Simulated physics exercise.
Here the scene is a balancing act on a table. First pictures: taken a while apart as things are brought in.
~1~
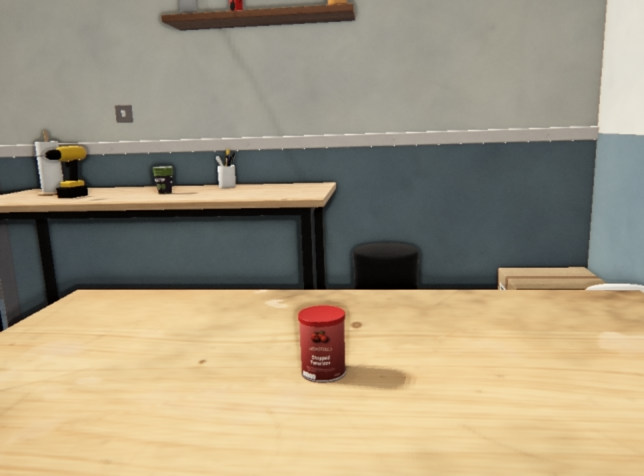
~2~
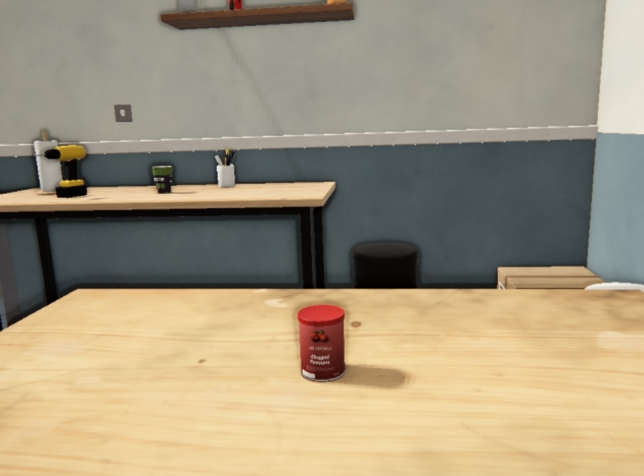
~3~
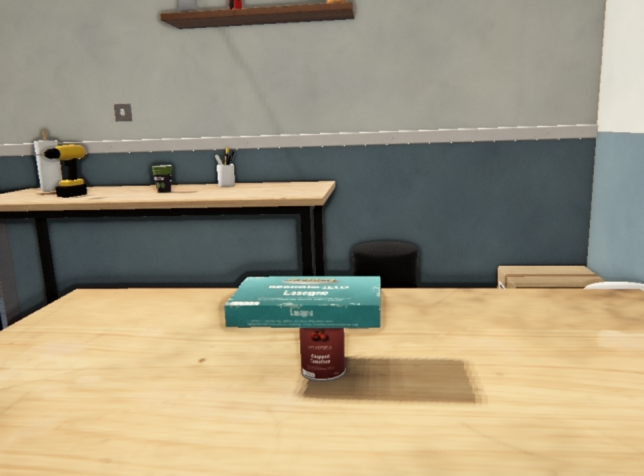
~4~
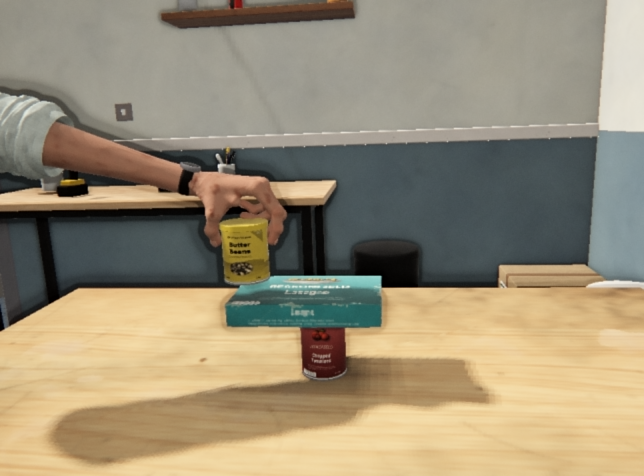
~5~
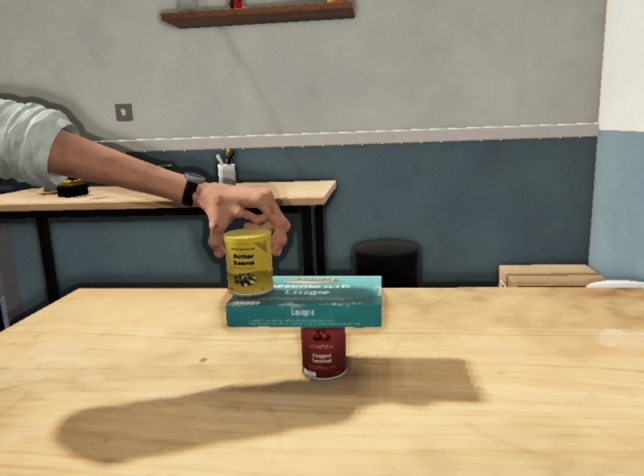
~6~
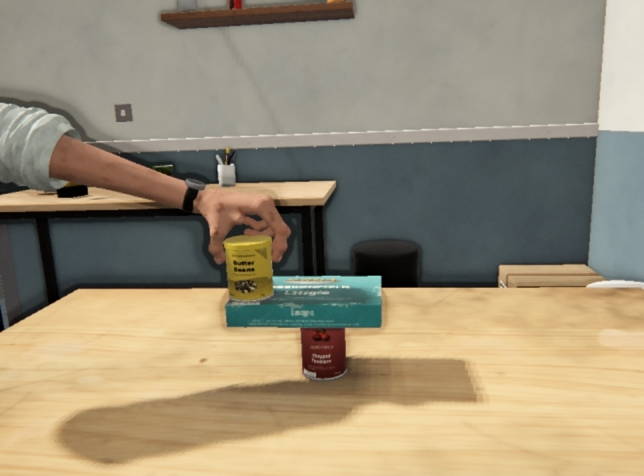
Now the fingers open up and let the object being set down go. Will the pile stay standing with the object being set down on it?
It falters.
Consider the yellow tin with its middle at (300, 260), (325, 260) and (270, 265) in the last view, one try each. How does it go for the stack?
So, first it stays steady, next it stays steady, and last it tips over.
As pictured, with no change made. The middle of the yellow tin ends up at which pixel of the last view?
The object winds up at approximately (185, 368).
Then, 0.40 s past the last view, yellow tin now fallen; turquoise packet rocked 65° from its first pose.
Then, 0.70 s past the last view, turquoise packet on its side.
Finally, fallen, yellow tin and turquoise packet; red tin still in place. Final places as the last picture's camera would see them, yellow tin near (185, 368). The stack loses its balance.
